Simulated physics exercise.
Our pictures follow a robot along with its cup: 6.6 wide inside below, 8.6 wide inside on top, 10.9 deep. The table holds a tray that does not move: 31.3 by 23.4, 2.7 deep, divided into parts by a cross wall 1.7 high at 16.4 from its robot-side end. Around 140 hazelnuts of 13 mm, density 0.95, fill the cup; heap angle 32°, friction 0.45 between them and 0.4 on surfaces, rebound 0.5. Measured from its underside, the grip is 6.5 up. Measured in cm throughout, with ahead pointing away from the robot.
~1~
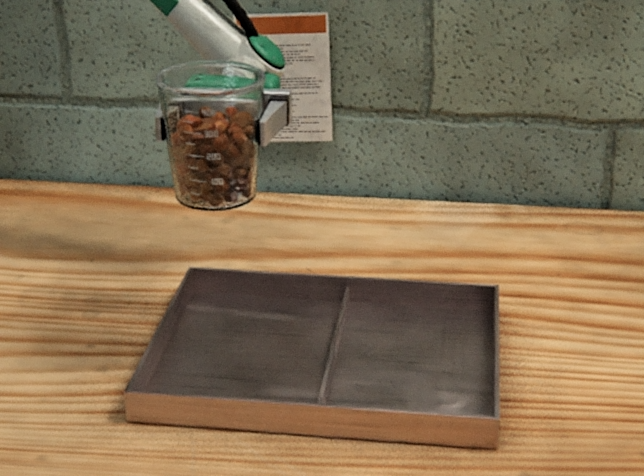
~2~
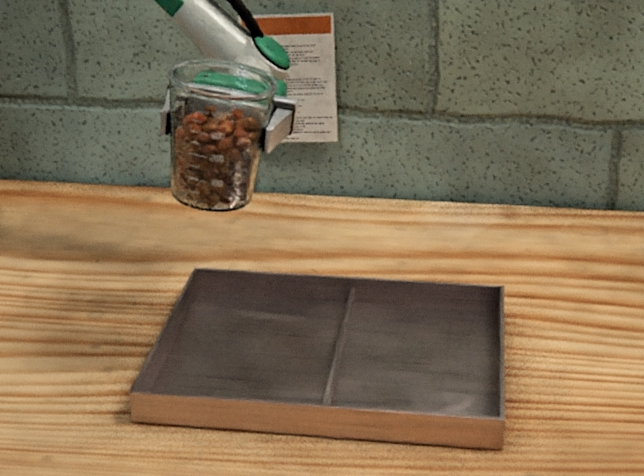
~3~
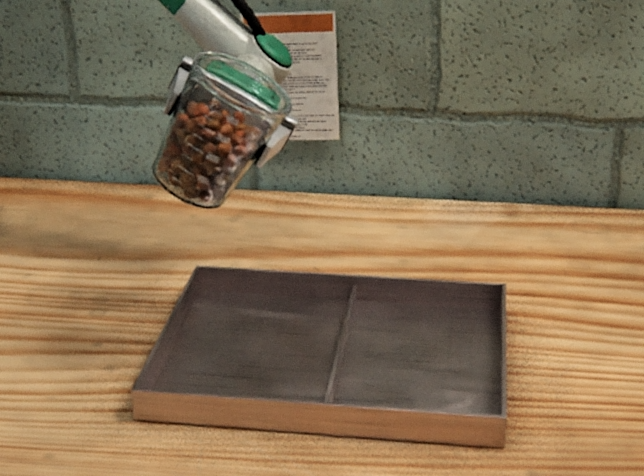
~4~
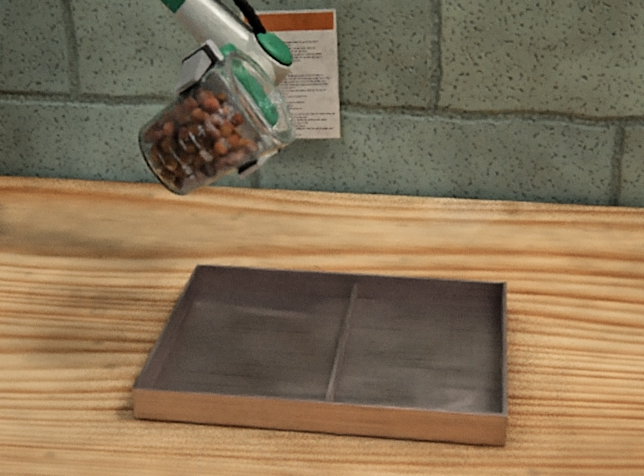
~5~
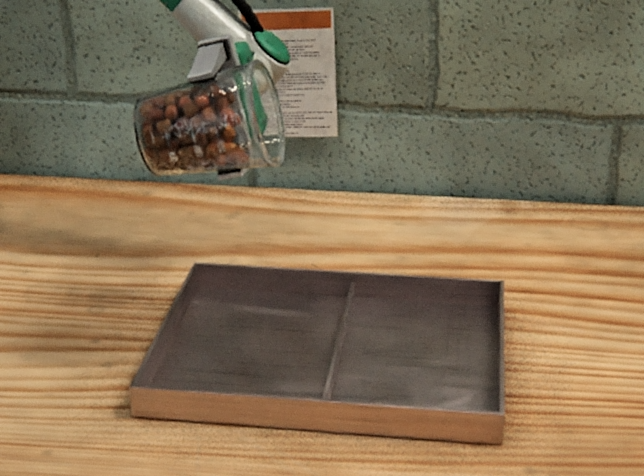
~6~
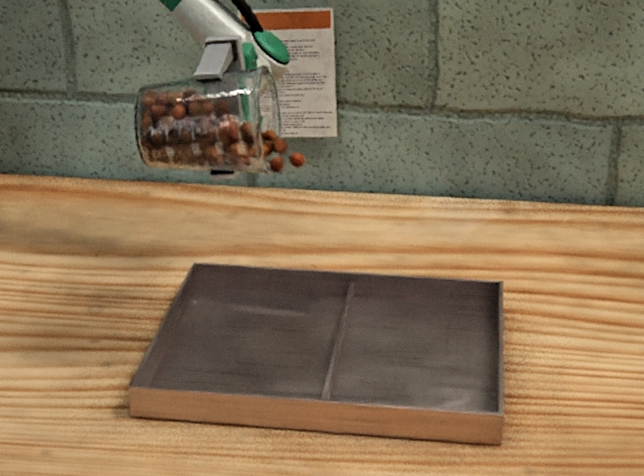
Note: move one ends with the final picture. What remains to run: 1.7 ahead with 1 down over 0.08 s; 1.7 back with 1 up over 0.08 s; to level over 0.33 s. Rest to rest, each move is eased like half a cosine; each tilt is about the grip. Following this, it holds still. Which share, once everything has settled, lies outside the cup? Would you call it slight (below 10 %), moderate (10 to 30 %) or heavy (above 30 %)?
I would call it moderate.
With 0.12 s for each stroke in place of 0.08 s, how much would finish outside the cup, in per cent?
Then about 10 per cent.
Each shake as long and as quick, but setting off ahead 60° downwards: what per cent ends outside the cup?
About 10 per cent.
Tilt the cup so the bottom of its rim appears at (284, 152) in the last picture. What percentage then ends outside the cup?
Roughly 5 per cent.
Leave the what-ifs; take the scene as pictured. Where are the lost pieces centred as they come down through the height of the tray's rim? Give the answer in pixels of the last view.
Estimated centre near (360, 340) in pixels.
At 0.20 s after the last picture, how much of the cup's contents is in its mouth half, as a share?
Roughly 50 per cent.
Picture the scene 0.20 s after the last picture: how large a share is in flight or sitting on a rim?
Roughly 7 per cent.
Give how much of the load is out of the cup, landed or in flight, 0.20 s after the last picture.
So far around 10 % is out.
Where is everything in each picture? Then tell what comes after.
The first picture shows the cup middle at (214, 139), level; upper third of the load around (218, 129), from x 180 to 250, top at y 105; 135 in the cup.
The second picture shows the cup middle at (217, 139), tilted 8° forward; upper third of the load around (213, 129), from x 180 to 255, top at y 105.
The third picture shows the cup middle at (215, 136), tilted 29° forward; upper third of the load around (211, 125), from x 165 to 255, top at y 100.
The fourth picture shows the cup middle at (211, 130), tilted 55° forward; upper third of the load around (203, 118), from x 150 to 255, top at y 95.
The fifth picture shows the cup middle at (207, 125), tilted 76° forward; upper third of the load around (196, 108), from x 145 to 245, top at y 95.
The sixth picture shows the cup middle at (206, 123), tilted 84° forward; upper third of the load around (184, 112), from x 150 to 295, top at y 95; 135 in the cup.
Then, 0.20 s on, tilted 82° forward, highest piece 24 above the table; 122 in the cup, 3 in the far-side part, 10 in flight or on a rim.
Then, 0.39 s on, tilted 17° forward, highest piece 26 above the table; 108 in the cup, 18 in the far-side part, 5 in the robot-side part, 4 in flight or on a rim.
Then, 0.69 s on, level, highest piece 24 above the table; 108 in the cup, 22 in the far-side part, 5 in the robot-side part.
Then, 1.74 s on, level, highest piece 24 above the table; 108 in the cup, 22 in the far-side part, 5 in the robot-side part.
In the end, 108 in the cup, 22 in the far-side part, 5 in the robot-side part. That is 20 % outside the cup.
